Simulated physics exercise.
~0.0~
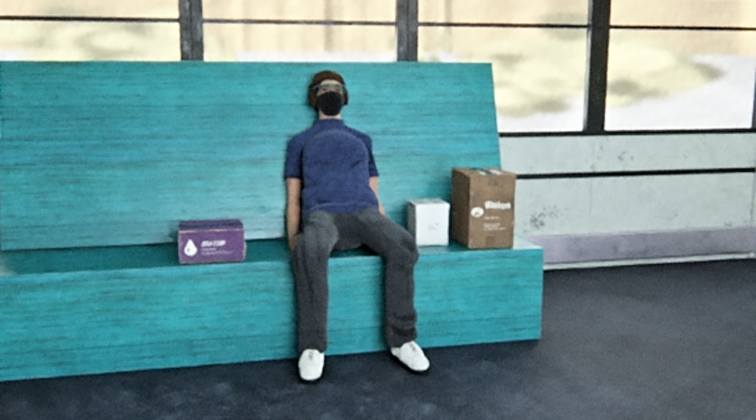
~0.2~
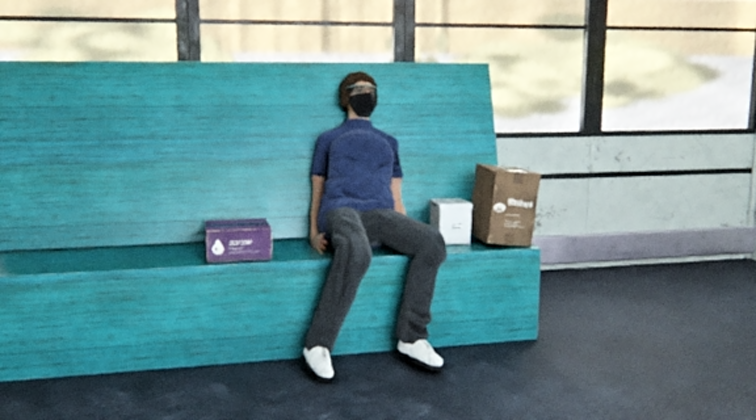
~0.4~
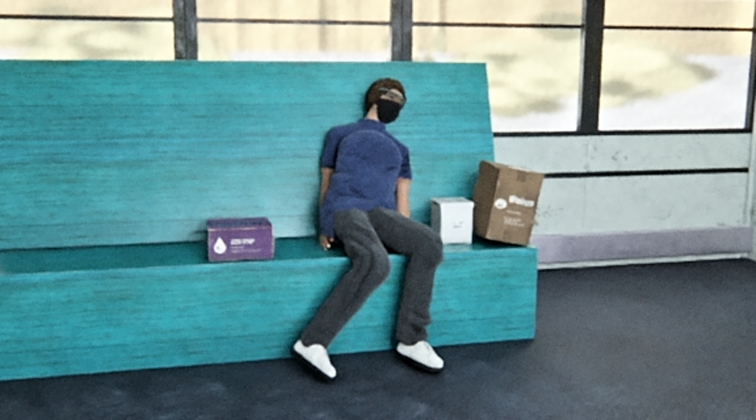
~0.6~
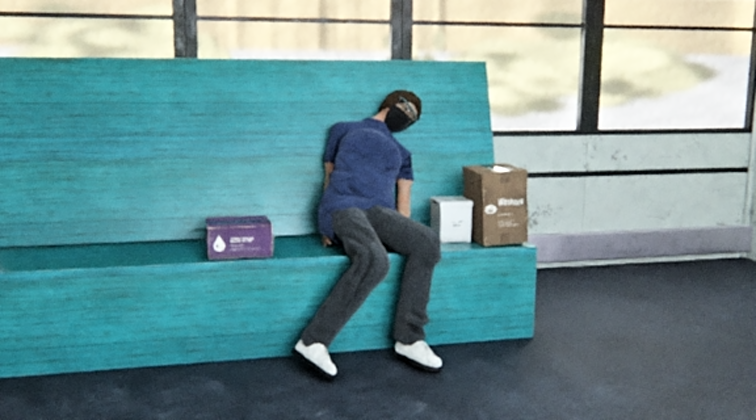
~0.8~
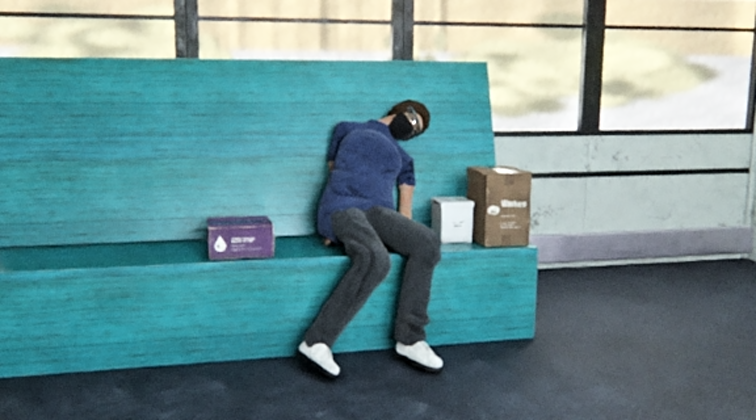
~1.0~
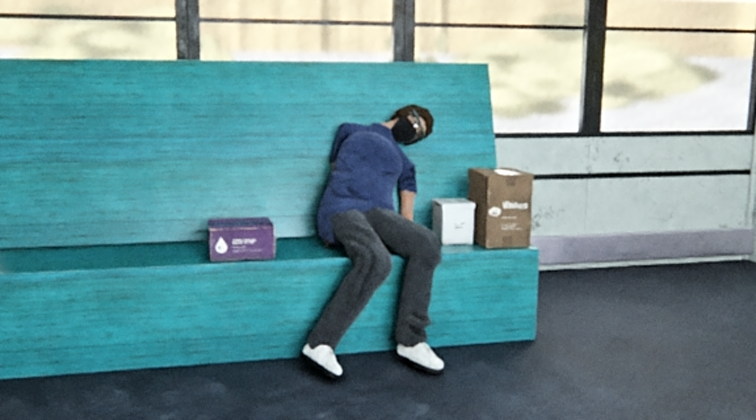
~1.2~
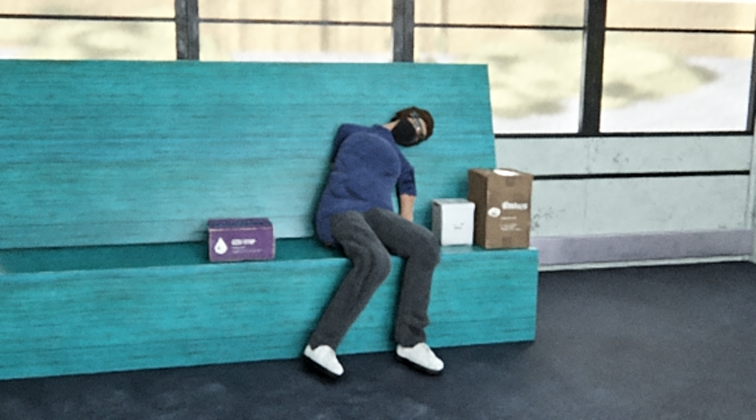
A seated person slides right and slumps over sideways as the brown box rocks but stays.
